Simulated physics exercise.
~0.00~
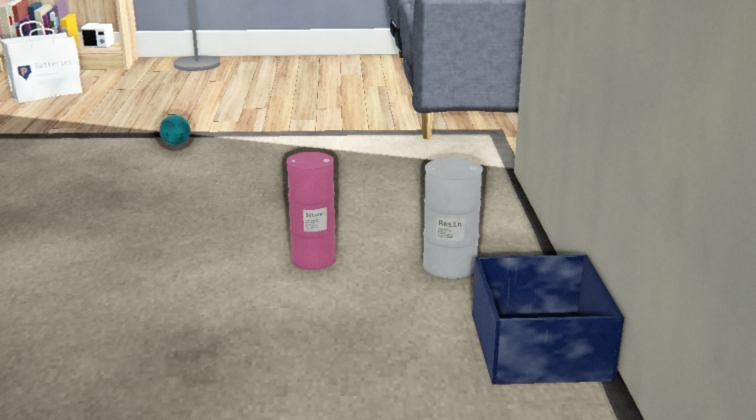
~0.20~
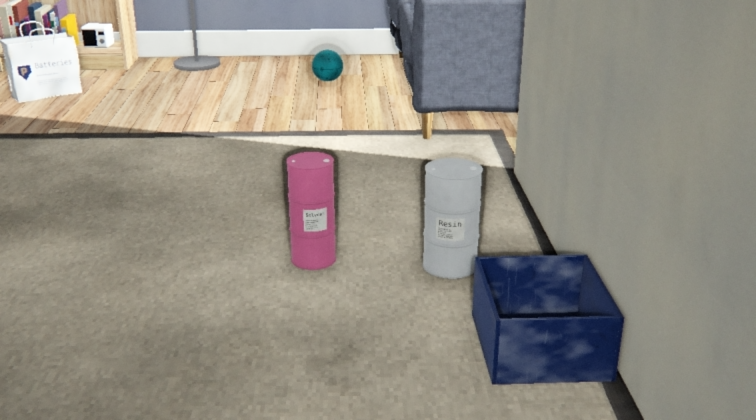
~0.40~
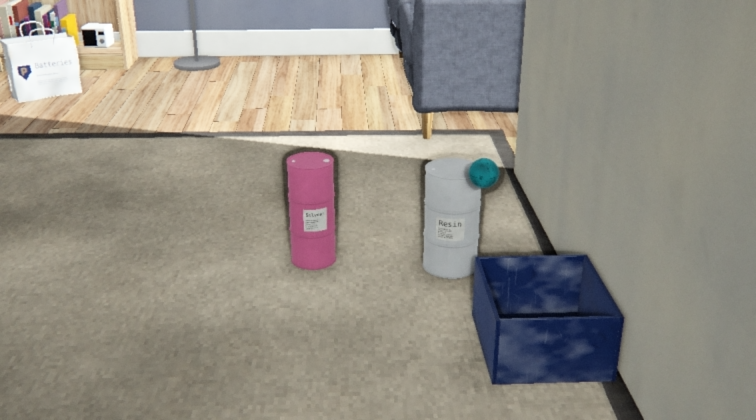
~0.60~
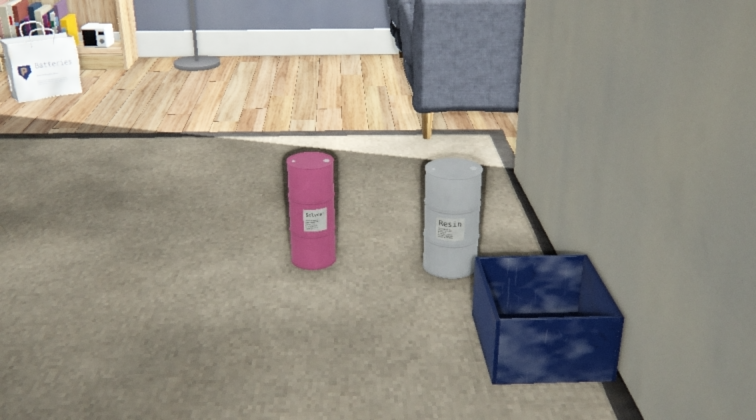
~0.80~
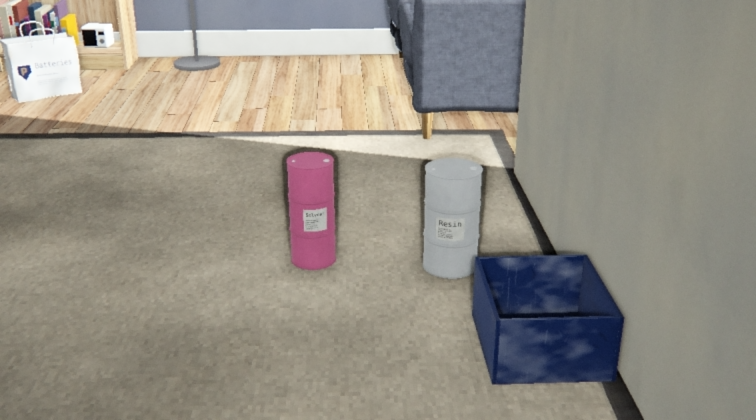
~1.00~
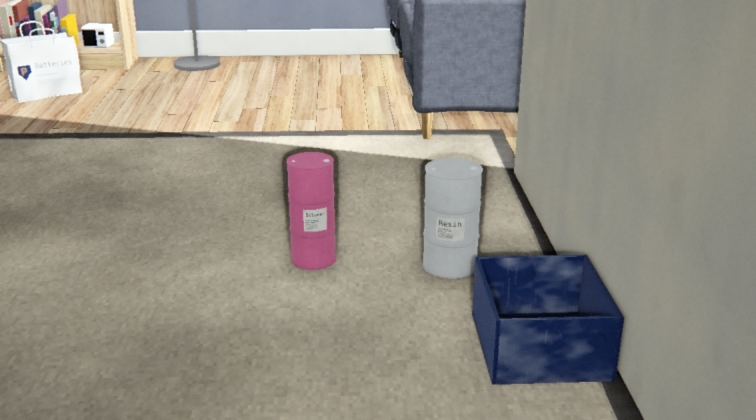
We see a turquoise ball fly rightward across a room, rising and then dropping past a white canister toward an open blue box. It disappears from view, ending up inside the box, while the white canister and a pink one stay standing in place.
